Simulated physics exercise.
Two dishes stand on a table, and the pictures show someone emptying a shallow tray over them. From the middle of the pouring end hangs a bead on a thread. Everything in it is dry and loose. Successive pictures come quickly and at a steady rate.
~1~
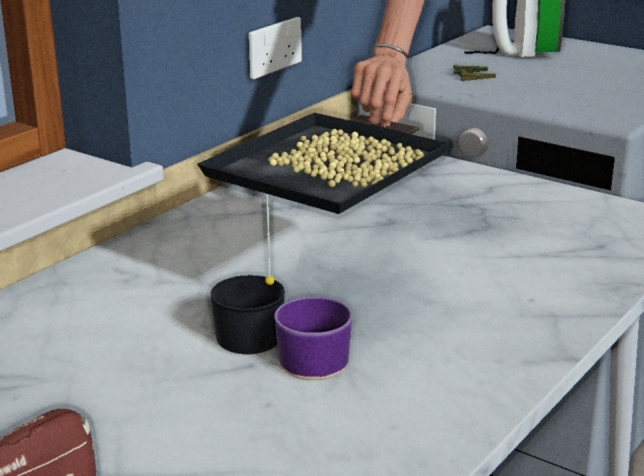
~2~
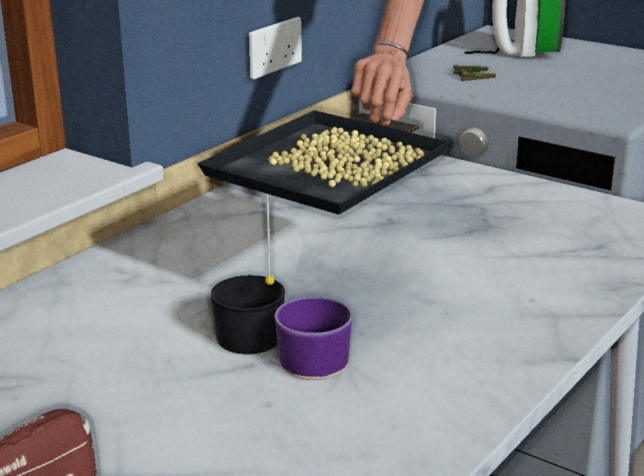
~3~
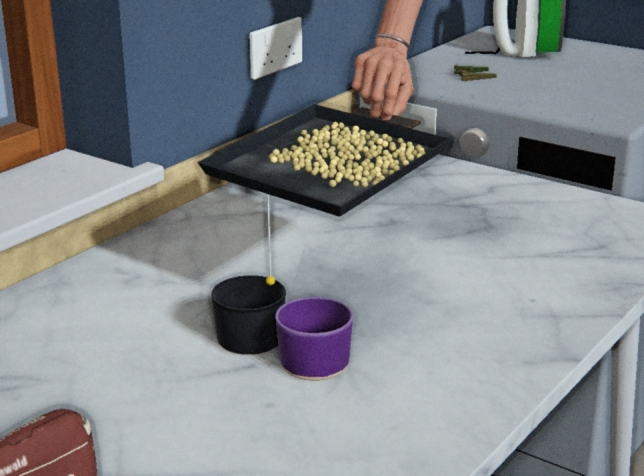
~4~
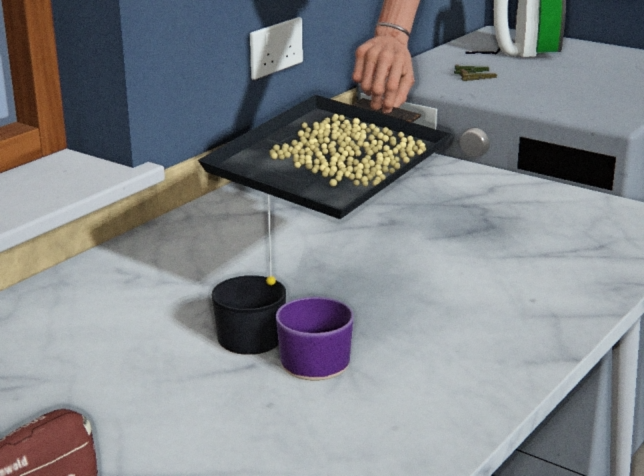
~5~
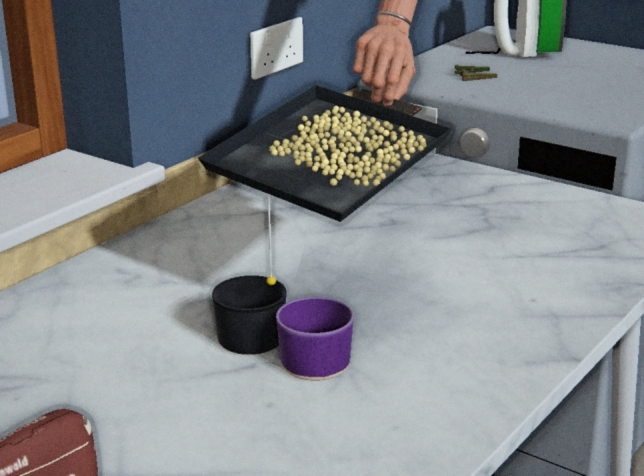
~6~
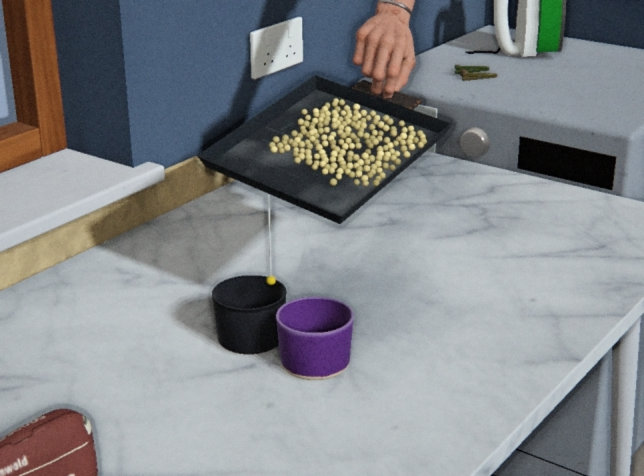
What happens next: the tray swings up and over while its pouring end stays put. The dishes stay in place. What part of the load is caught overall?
Dishes get most.
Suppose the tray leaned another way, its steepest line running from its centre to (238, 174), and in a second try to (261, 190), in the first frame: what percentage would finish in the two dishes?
The first try gives close to 10 per cent, the second close to 30 per cent.
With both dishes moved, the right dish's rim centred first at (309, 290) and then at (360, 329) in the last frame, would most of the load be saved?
Together the dishes get less than a half first, then beyond half.
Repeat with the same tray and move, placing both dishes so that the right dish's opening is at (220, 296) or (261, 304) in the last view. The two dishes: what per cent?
You'd get near 0 per cent and afterwards near 0 per cent.
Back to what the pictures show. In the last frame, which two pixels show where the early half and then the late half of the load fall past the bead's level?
Around (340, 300) and then (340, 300).
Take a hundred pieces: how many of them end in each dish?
In the left dish 0 per cent comes to rest, in the right dish 80 per cent.
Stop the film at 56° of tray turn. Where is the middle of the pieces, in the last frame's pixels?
Somewhere about pixel (338, 206).
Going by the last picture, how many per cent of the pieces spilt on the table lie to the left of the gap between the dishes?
I make it about 10 percent or so.
Soon after the last picture, tray tipped steeply; nearly all on the tray; a stray few in the right dish; a stray few outside both; a stray few in the air.
A little later, tray tipped right over; a stray few on the tray; most in the right dish; about a quarter outside both; a small part in the air.
Later still, tray tipped past a quarter turn; most in the right dish; about a quarter outside both.
At rest, tray tipped past a quarter turn; most in the right dish; none in the left dish; about a quarter outside both.
